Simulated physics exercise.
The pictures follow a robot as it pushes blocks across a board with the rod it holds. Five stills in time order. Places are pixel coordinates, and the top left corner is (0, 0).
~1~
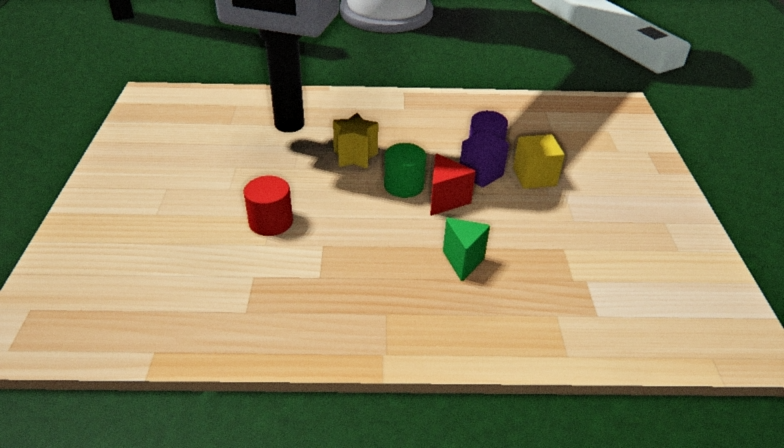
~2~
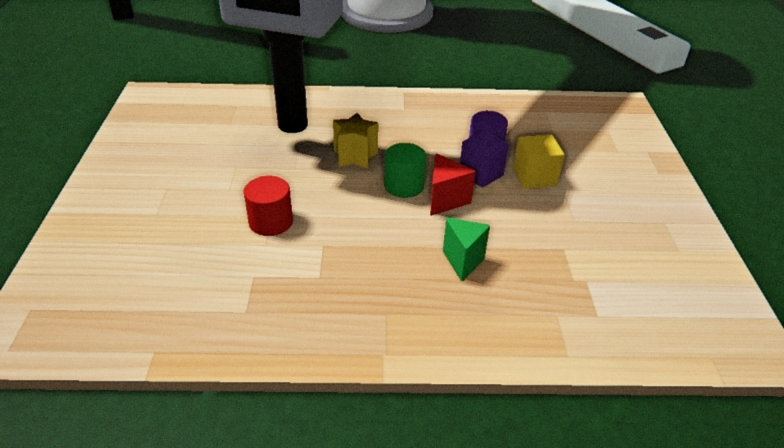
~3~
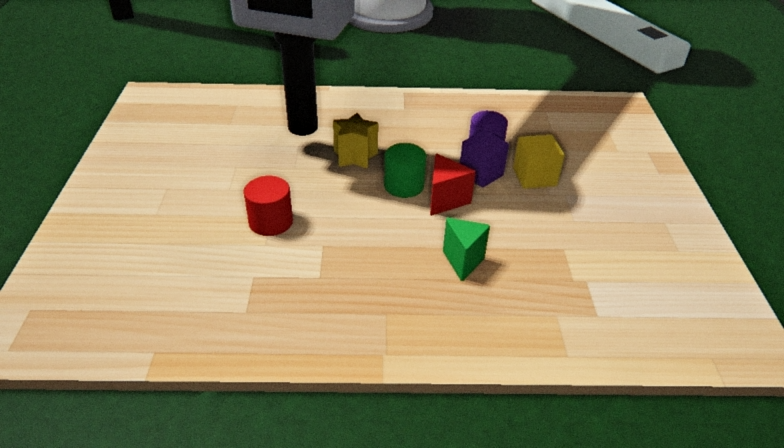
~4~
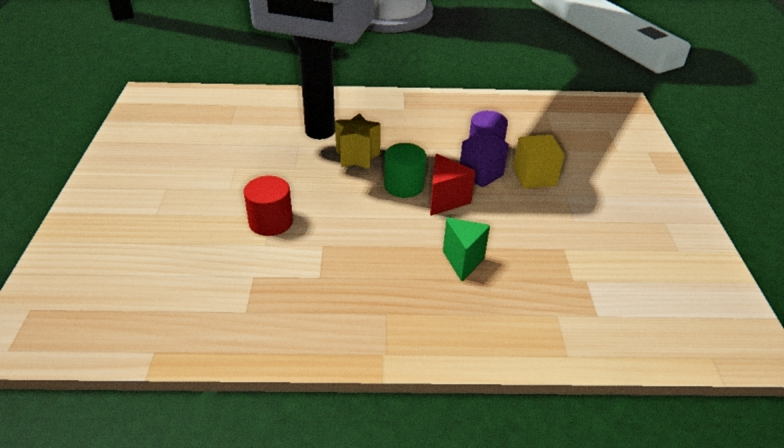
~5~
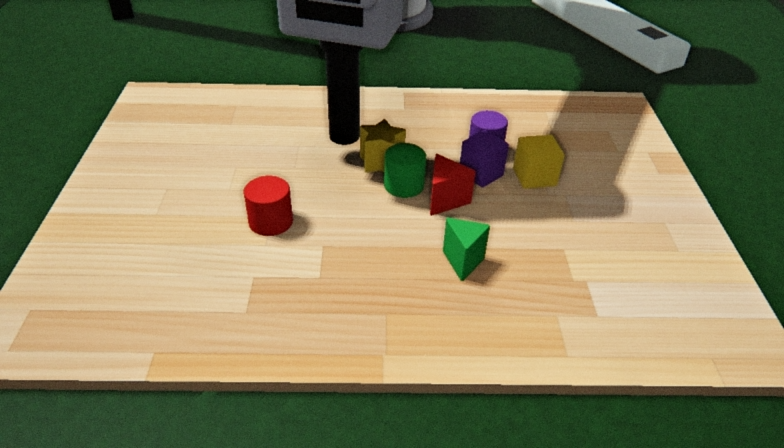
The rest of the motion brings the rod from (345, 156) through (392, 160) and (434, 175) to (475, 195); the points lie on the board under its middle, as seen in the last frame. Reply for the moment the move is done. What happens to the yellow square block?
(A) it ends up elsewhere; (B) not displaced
Letter A.
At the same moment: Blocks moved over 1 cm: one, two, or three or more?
By the end of the path, three or more blocks have moved more than about a centimetre.
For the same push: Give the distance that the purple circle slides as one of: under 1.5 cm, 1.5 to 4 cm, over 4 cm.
It slides not even 1.5 cm.
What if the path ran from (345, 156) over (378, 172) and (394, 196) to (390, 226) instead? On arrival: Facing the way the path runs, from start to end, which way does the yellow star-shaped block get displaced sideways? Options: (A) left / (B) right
Choice A: Left.
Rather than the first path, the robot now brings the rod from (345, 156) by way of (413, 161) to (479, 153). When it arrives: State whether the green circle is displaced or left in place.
It leaves its spot.
On the path given first. One third of the way, rod (394, 141); yellow star-shaped block (425, 134), turned 30° clockwise; green circle (416, 158).
Two thirds of the way, rod (436, 157); yellow star-shaped block (469, 150), turned 30° clockwise; green circle (416, 160); yellow square block (545, 144).
At the end, rod (478, 176); yellow star-shaped block (516, 167), turned 15° clockwise; green circle (416, 160); red triangle (465, 186), turned 65° clockwise; purple circle not moved; yellow square block (566, 141), turned 25° anticlockwise.
